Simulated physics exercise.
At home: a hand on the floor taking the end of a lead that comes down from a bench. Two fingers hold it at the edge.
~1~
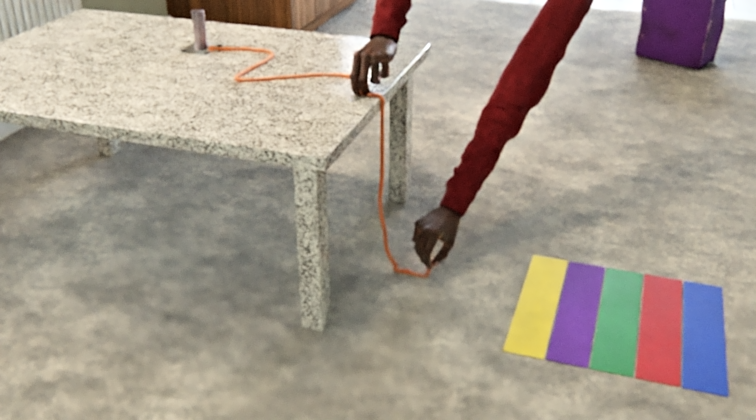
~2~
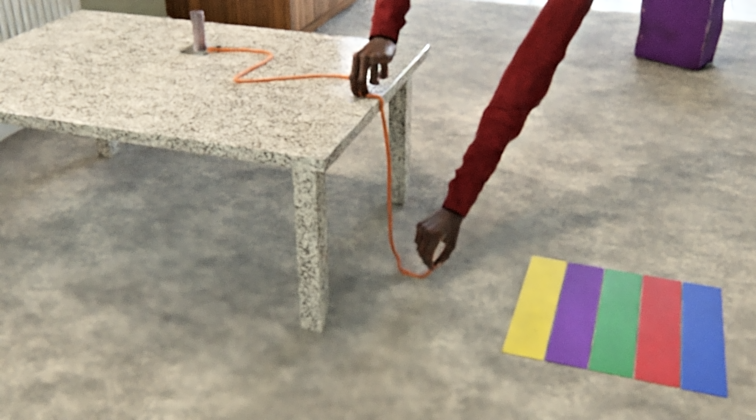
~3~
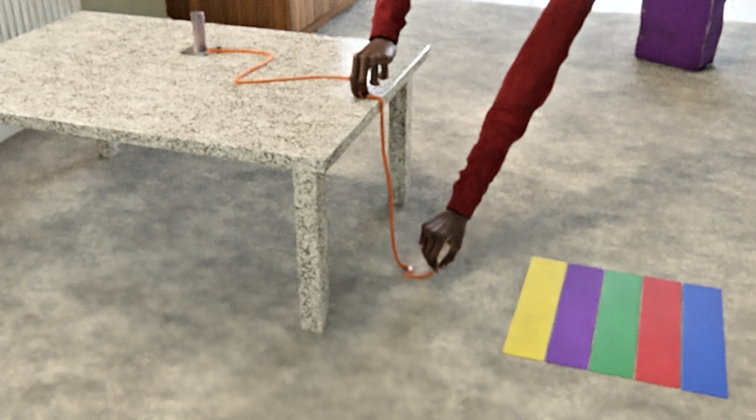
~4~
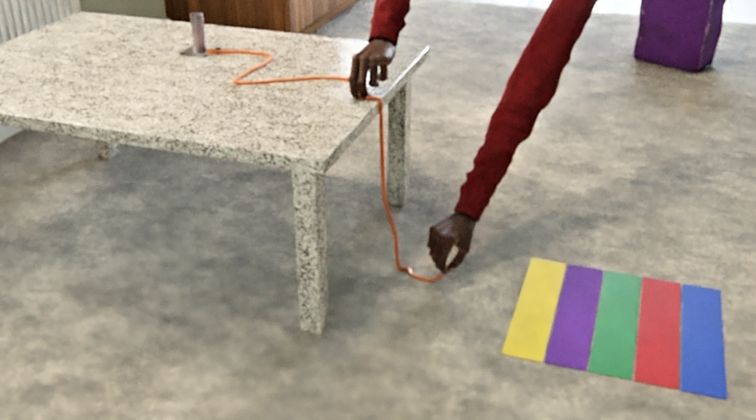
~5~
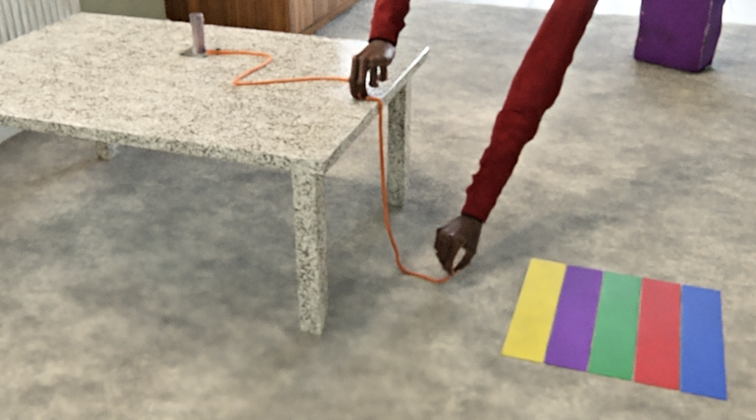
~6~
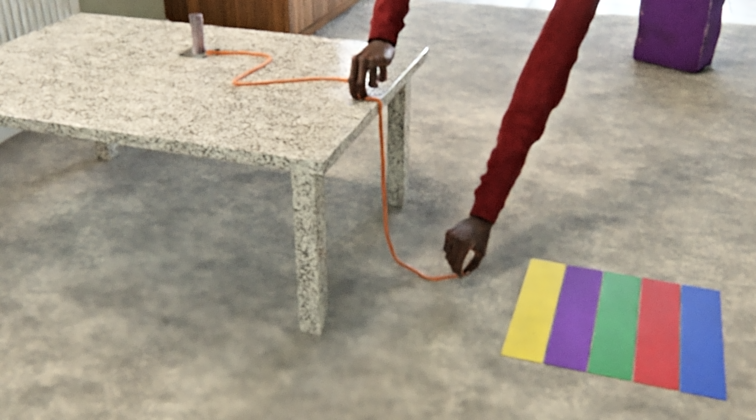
A dark hand in a red sleeve drew the end of an orange cord slowly rightward, just above the floor near some coloured stripes, while another hand stayed at the speckled table's edge.
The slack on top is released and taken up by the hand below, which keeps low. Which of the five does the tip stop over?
The end stops over the blue strip.
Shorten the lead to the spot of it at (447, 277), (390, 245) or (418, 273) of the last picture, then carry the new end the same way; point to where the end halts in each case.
The places are (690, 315), (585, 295) and (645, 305).
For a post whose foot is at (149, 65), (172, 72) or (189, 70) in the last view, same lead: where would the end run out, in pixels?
About (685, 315), (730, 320) and (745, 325).
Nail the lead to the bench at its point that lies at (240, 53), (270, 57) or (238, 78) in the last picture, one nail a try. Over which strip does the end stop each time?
Try by try: Blue; blue; green.
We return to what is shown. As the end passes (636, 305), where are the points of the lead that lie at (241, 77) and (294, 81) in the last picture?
Near (314, 76) and (377, 93).
Early on, end near (636, 305); over green.
Midway, end near (686, 314); over blue.
At the end of the slack, end near (715, 319); over blue. It gets as far as the blue strip.
